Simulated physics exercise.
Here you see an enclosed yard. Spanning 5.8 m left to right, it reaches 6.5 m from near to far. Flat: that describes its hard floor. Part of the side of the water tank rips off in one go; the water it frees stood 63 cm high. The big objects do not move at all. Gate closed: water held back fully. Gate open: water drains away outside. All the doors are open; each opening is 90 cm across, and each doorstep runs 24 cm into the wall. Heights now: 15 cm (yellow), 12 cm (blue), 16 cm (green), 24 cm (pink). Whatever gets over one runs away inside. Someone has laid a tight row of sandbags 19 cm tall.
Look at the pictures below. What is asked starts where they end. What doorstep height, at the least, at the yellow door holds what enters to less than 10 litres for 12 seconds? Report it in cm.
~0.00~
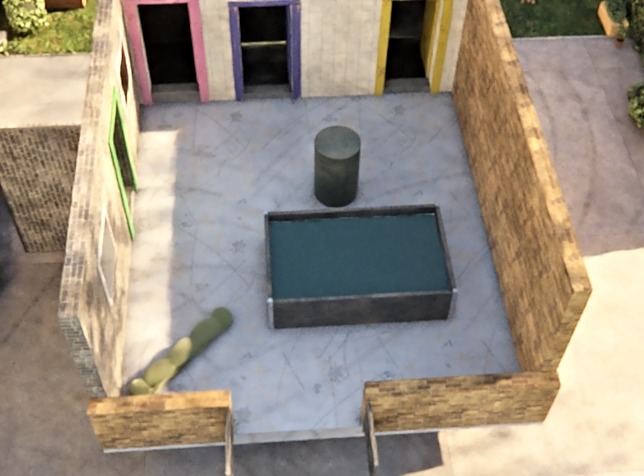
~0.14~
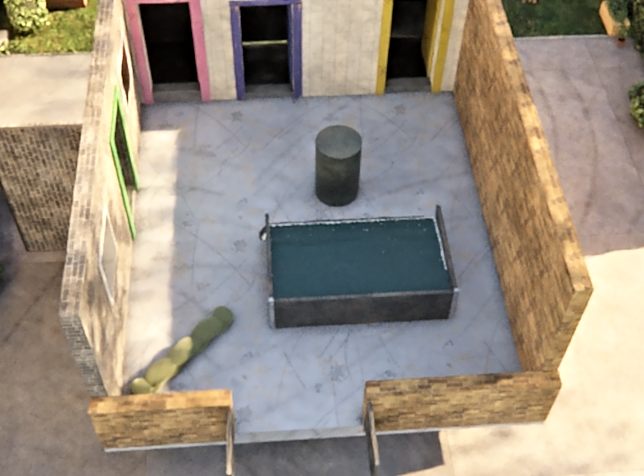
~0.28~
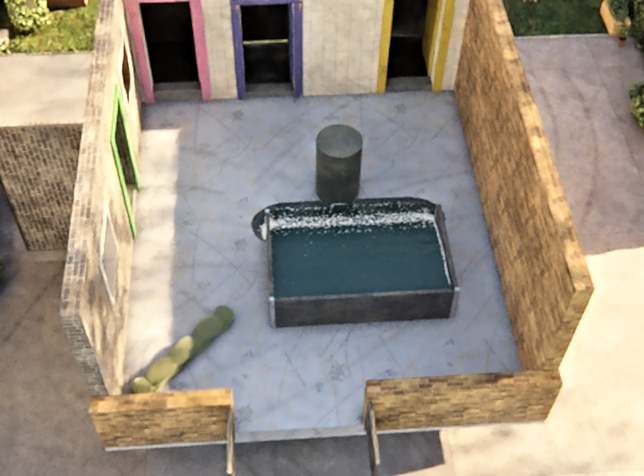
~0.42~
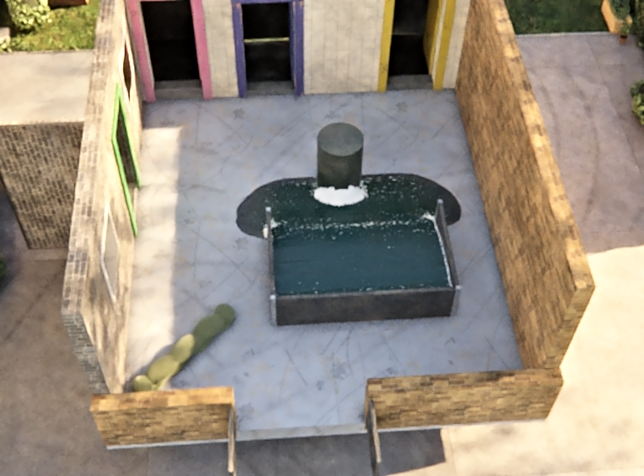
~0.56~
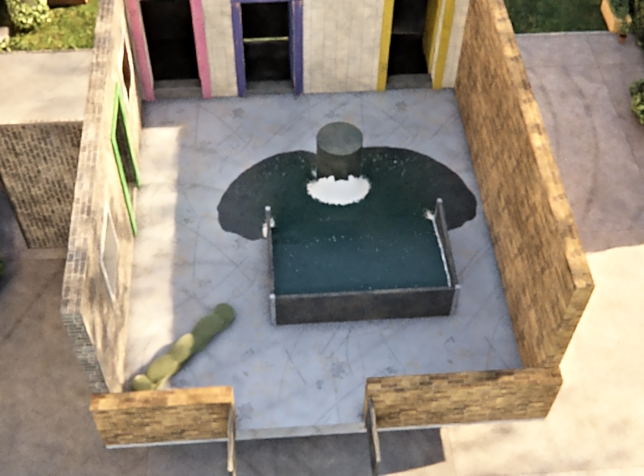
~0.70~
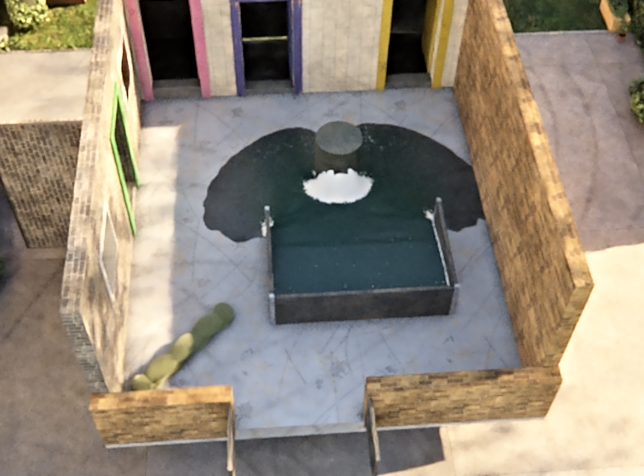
A height of roughly 30 cm.
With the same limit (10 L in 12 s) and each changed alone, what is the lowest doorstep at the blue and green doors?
About 20 cm at blue and about 9.5 cm at green.
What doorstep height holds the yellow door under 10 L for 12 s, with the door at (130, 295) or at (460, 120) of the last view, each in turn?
Roughly 13.0 cm for the first and 23 cm for the second.
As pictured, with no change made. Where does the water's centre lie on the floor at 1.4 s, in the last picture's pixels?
The balance point sits at roughly (348, 208).
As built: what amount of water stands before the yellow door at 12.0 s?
Some 5.5 cm.
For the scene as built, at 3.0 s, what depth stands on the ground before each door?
Centimetres: Yellow = 25, blue = 16, green = 10, pink = 23.
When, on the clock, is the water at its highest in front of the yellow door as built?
The level tops out near 2.4 seconds.
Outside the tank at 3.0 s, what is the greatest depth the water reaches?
About 27 cm.
After 1.4 s water covers 45 % of the floor, deepest (39 cm) near (342, 210); 15 cm at the yellow door, 3 litres in over its 15 cm doorstep.
After 3.0 s water covers 55 % of the floor, deepest (27 cm) near (395, 89); 25 cm at the yellow door, 107 litres in over its 15 cm doorstep.
After 12.0 s water covers 95 % of the floor, deepest (10 cm) near (258, 267); 5 cm at the yellow door, 138 litres in over its 15 cm doorstep.
At the yellow door as built, the water arrived by 1.1 s and peaked near 31 cm at 2.4 s.
Run again over the same 12 s with other heights there, 20 litres in over 26.5 cm, 2 litres over 36 cm. The limit of 10 litres is kept from about 30 cm up.
